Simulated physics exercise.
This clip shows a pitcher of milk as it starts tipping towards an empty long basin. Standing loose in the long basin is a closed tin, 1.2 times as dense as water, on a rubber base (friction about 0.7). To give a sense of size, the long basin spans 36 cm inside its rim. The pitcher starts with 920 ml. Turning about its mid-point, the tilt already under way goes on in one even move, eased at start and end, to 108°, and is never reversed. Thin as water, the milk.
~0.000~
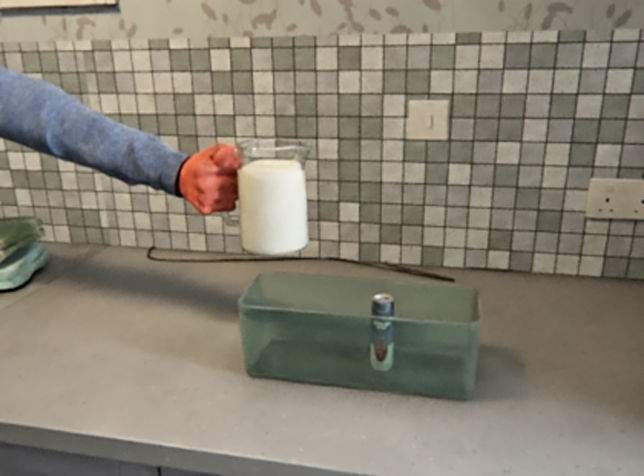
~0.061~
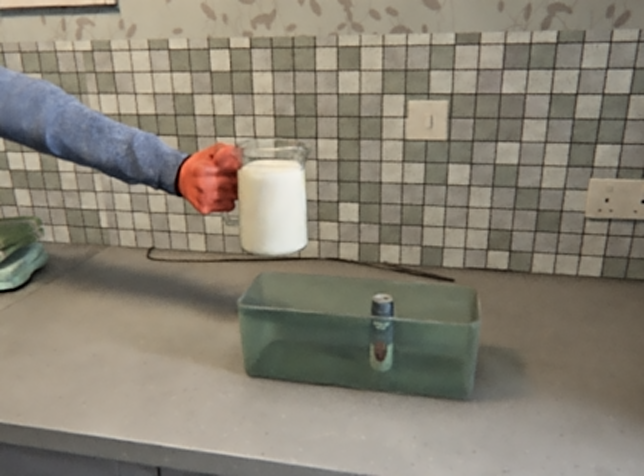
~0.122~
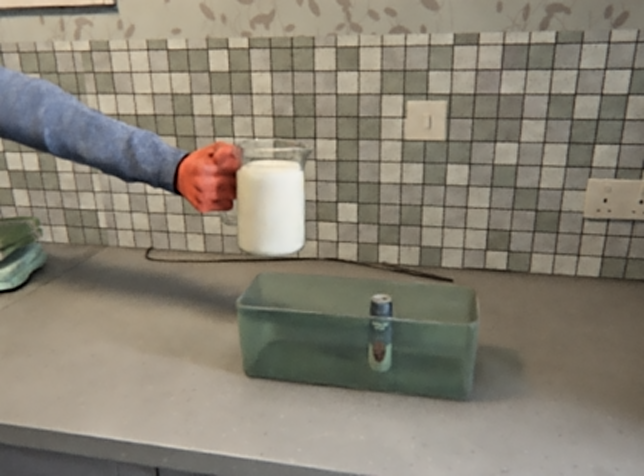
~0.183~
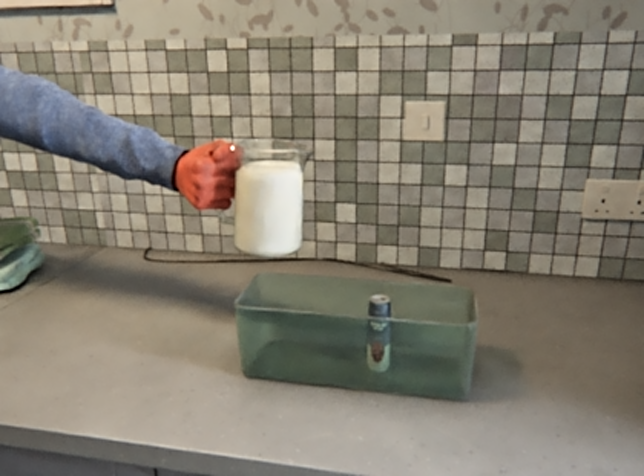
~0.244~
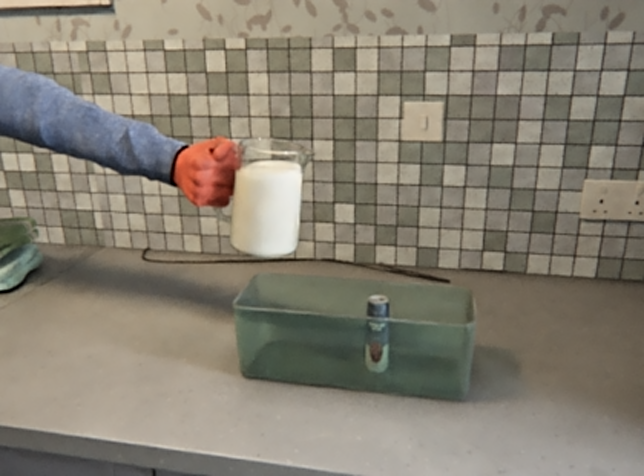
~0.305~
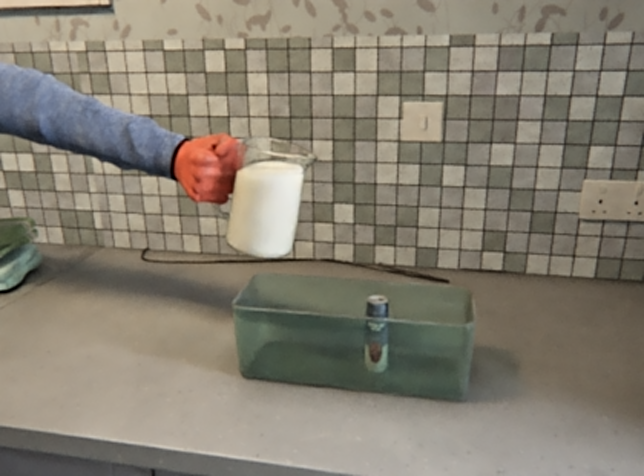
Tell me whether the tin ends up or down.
Looks like it can't take it.
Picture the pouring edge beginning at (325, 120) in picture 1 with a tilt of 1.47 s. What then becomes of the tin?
Result: Tin upright.
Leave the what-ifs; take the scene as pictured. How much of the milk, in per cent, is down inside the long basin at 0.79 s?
Some 1 per cent.
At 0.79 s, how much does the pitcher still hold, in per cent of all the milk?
92 %.
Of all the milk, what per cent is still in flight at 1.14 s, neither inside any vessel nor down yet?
Close to 20 per cent.
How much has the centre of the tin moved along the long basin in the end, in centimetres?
Roughly 7.5 cm.
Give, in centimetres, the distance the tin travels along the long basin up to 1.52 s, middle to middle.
Estimate: Around 7 cm.
By 0.79 s the tilt is 64° and 93 per cent is still to pour; the tin stands where it began.
By 1.14 s the tilt is 98° and 48 per cent is still to pour; the tin stands where it began.
By 1.52 s the tilt is 108° and 6 per cent is still to pour; the tin lies on its side.
By 1.92 s the tilt is 108° and 0 per cent is still to pour; the tin lies on its side.
At rest the tin lies on its side.
